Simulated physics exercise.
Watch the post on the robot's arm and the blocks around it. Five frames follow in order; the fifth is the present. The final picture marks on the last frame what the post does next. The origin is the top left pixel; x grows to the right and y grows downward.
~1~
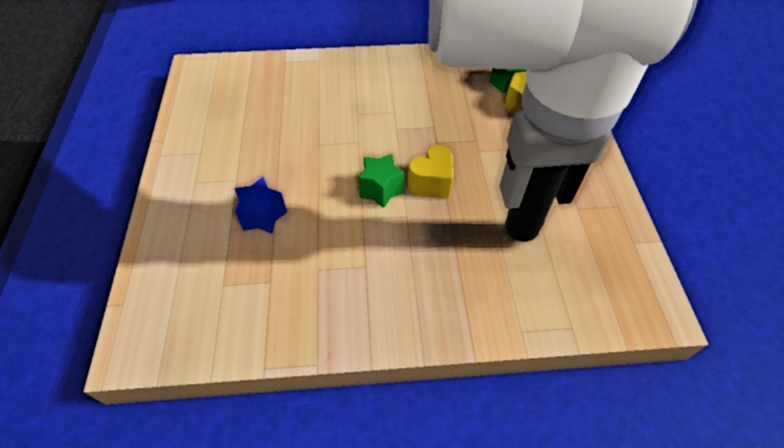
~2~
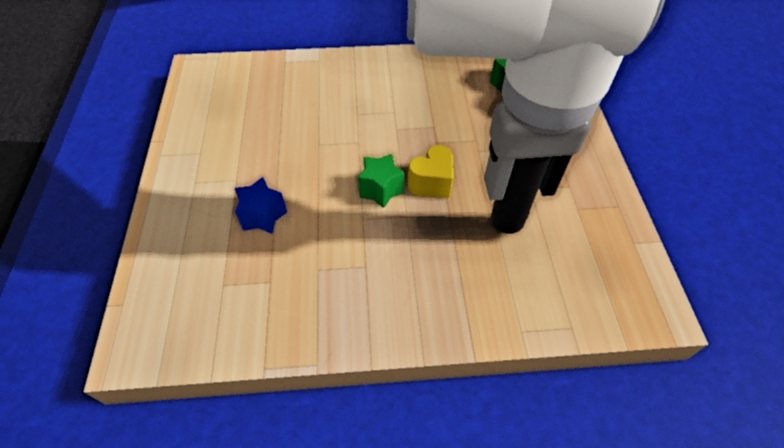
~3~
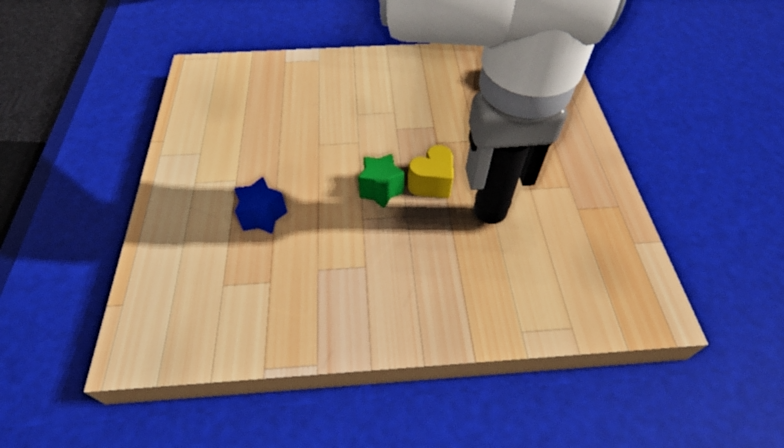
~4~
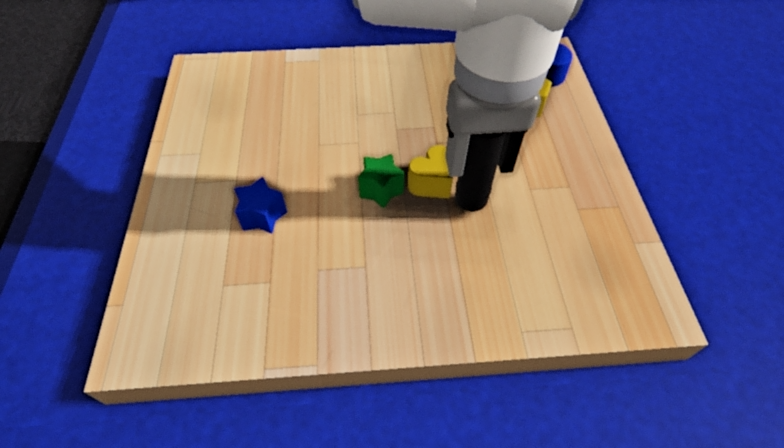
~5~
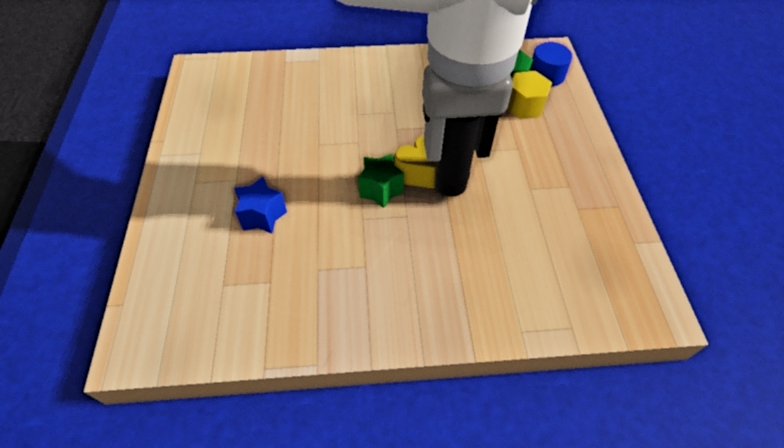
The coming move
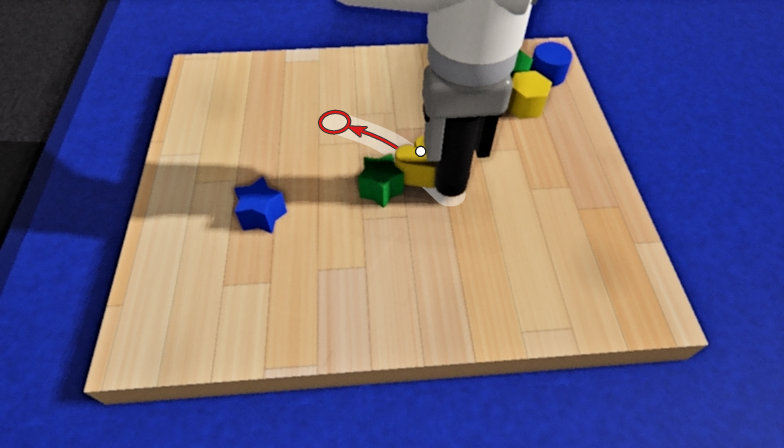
Robot arm sliding its black post leftward across a wooden board, nudging a yellow heart-shaped block slightly left beside a green star.
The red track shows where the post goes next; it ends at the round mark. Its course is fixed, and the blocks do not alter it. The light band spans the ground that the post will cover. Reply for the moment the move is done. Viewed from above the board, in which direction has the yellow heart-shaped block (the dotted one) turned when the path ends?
It turns clockwise.
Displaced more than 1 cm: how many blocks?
The number is one.
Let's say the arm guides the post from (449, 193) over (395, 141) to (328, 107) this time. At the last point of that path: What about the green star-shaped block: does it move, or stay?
When the path is over, the green star-shaped block is still on its spot.
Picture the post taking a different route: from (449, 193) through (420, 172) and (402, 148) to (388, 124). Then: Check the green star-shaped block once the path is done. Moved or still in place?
That one stays where it is.
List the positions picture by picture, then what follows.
The first picture shows lower end of the post at (522, 229), tops of blocks, green star-shaped block at (380, 169), yellow heart-shaped block at (434, 162).
The second picture shows post at (507, 221), blocks as before.
The third picture shows post at (490, 211), blocks as before.
The fourth picture shows post at (471, 199), blocks as before.
The fifth picture shows post at (451, 185), green star-shaped block at (380, 169), yellow heart-shaped block at (421, 151).
The drawn path runs from (449, 193) by way of (397, 148) to (335, 122); the dot is on the yellow heart-shaped block.
The first path, step by step. One third of the way, post at (415, 153); yellow heart-shaped block at (387, 121).
Two thirds of the way, post at (377, 128); yellow heart-shaped block at (358, 97), turned 40° clockwise.
At the end, post at (334, 113); green star-shaped block not moved; yellow heart-shaped block at (337, 79), turned 90° clockwise.
